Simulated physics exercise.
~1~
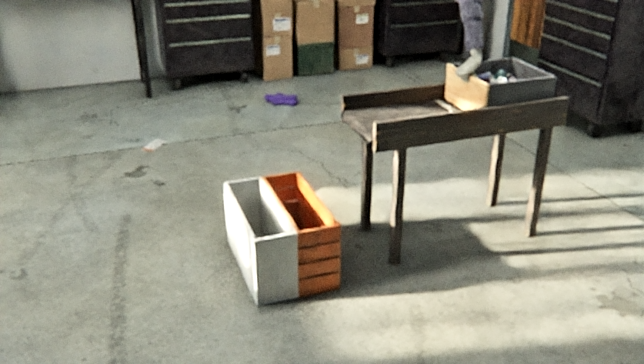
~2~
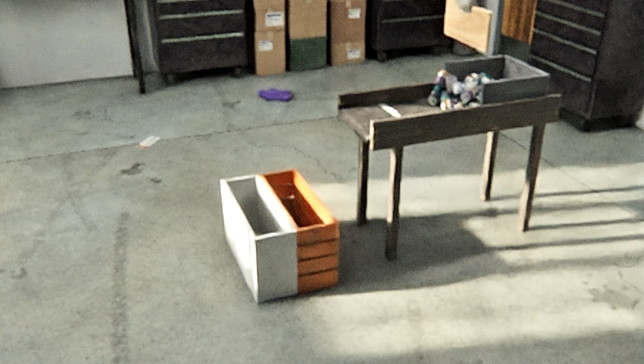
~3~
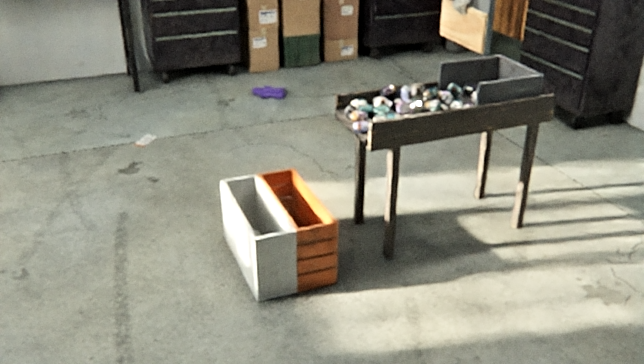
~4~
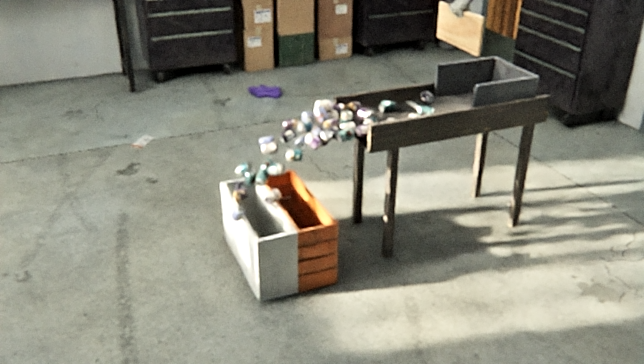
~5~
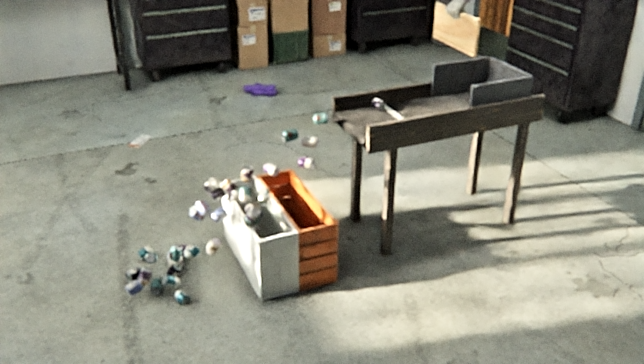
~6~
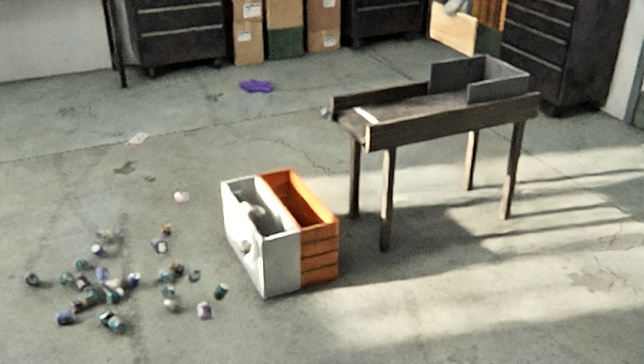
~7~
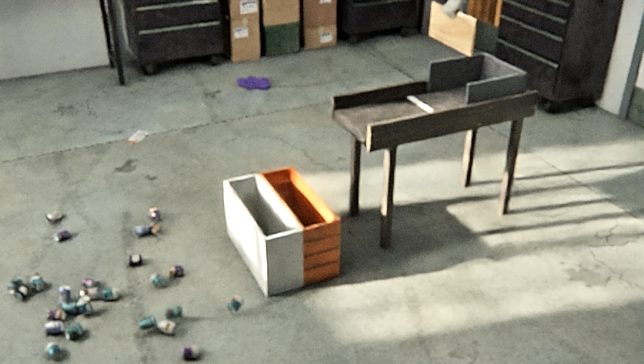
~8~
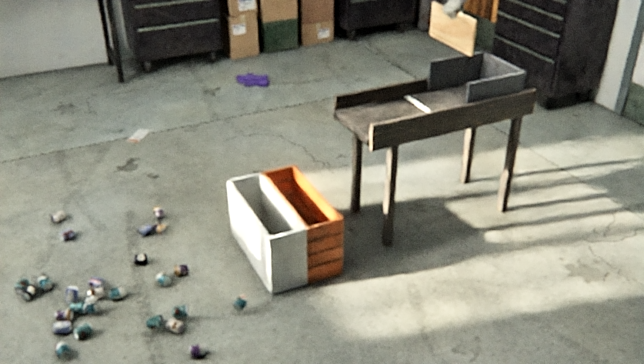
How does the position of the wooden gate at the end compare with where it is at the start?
At the start the gate stands down at the front of the grey pen, closing it off from the belt. At the end it is raised well above the belt, leaving the pen open.
A heap of mini cans sits in a grey pen at the right end of a dark, raised belt in a concrete-floored workshop, seen from above and to one side. A white tub and an orange tub stand together on the floor to the left, with cabinets and cardboard boxes behind. The light wooden gate lifts, and the cans spread leftward along the belt. They pour off its end in a stream, some dropping into the white tub while many fly past it. Those tumble across the floor and settle, scattered at the lower left.
